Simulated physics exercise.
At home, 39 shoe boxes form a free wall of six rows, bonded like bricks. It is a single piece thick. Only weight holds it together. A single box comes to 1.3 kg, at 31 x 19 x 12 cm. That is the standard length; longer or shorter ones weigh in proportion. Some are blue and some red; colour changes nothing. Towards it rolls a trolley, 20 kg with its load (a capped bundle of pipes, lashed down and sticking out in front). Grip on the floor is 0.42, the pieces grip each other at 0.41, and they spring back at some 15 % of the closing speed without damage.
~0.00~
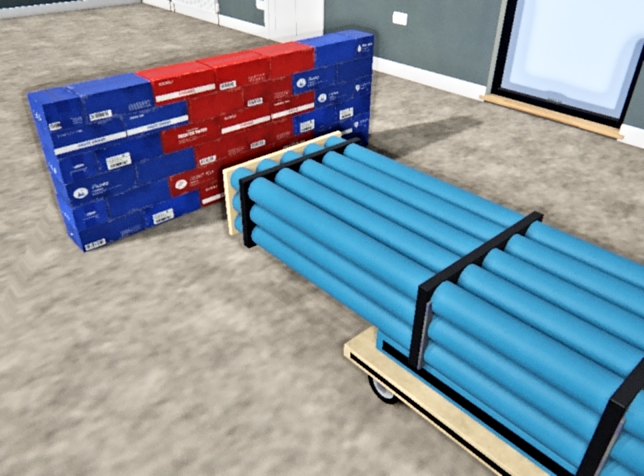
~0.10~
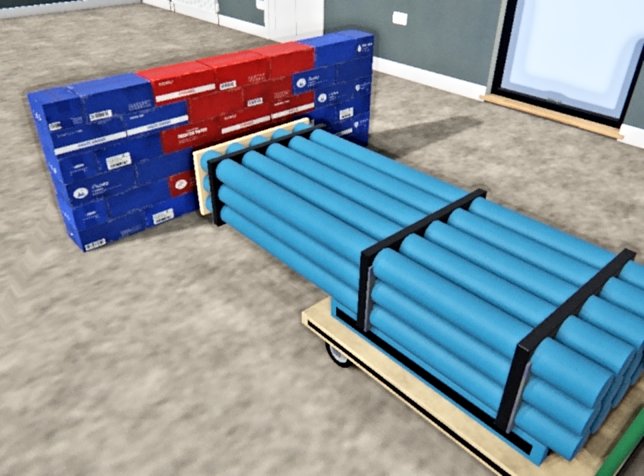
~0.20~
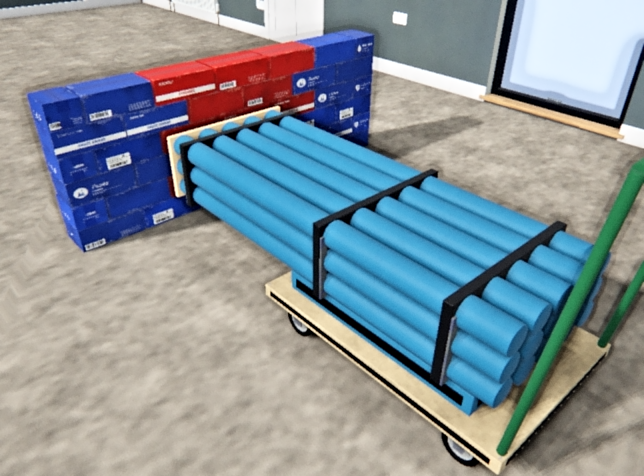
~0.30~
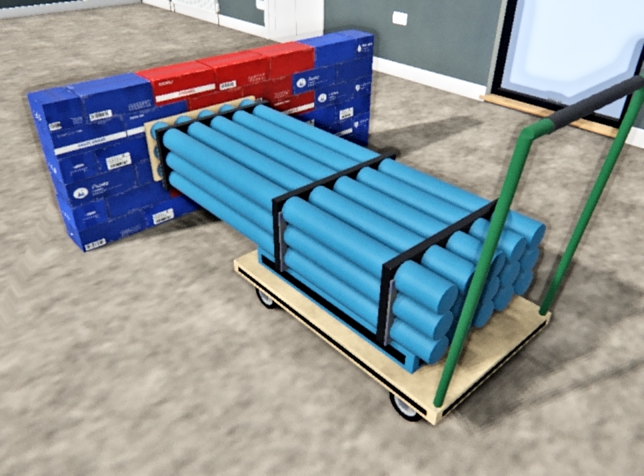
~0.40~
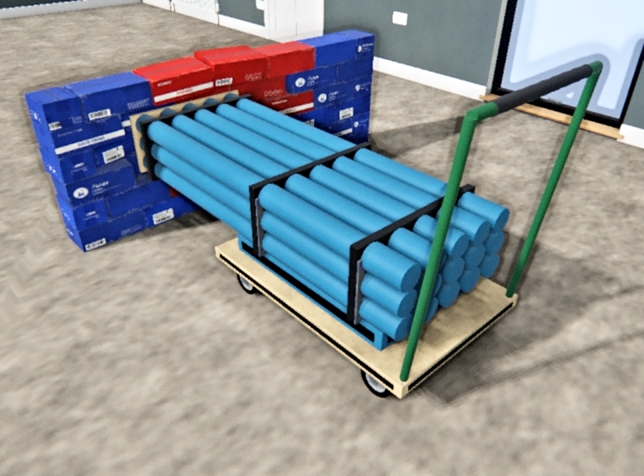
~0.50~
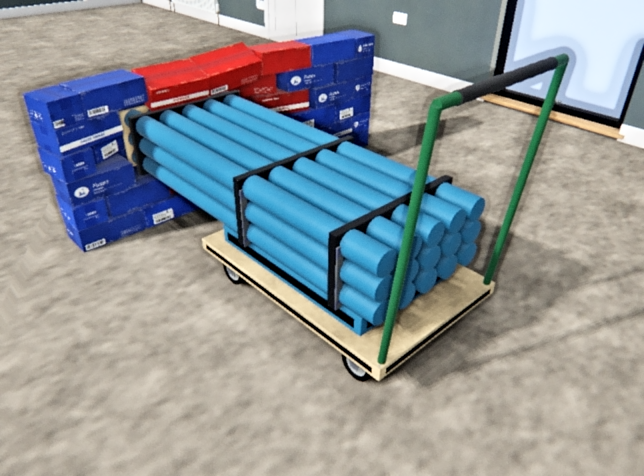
In a room with a mottled grey-brown floor and dark walls, seen from above at an angle by a still camera, a low wall of blue and red boxes stands at the left. A flat trolley with a green handle carries strapped light-blue pipes that jut out in front. It rolls leftward, its handle coming into view, and the pipes push into the wall, shifting and tilting several boxes.
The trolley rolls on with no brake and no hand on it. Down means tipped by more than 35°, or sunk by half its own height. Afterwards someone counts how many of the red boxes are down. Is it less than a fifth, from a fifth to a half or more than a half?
The part is more than a half.
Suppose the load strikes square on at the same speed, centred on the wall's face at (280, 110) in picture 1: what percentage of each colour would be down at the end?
In that case blue 40, red 70 per cent.
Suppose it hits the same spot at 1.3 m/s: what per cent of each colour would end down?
In that case blue 30, red 70 per cent.
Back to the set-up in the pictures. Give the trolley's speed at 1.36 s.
Roughly 0.4 m/s.
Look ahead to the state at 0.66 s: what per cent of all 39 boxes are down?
By then 10 per cent.
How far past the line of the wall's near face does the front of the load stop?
Roughly 75 cm.
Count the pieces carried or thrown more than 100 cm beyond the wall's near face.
Roughly 4 of them.
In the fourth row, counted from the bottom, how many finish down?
The count is 4.
By 0.66 s, load 30 cm past the wall's line, still rolling; 3 of the 15 red boxes down (4 of 39 in all colours); top red box 46 mm lower; top blue box tilted 10°.
By 0.92 s, load 43 cm past the wall's line, still rolling; 8 of the 15 red boxes down (16 of 39 in all colours); top red box 46 mm lower; top blue box tilted 56°, 12 cm lower.
By 1.36 s, load 62 cm past the wall's line, still rolling; 9 of the 15 red boxes down (17 of 39 in all colours); top red box 46 mm lower; top blue box on its side.
When it is over (2.9 s), load 76 cm past the wall's line, stopped; 9 of the 15 red boxes down (17 of 39 in all colours); top red box 46 mm lower; top blue box 58 cm lower. That is 60 per cent. In pixels of the last frame, middles, top red box near (111, 67).
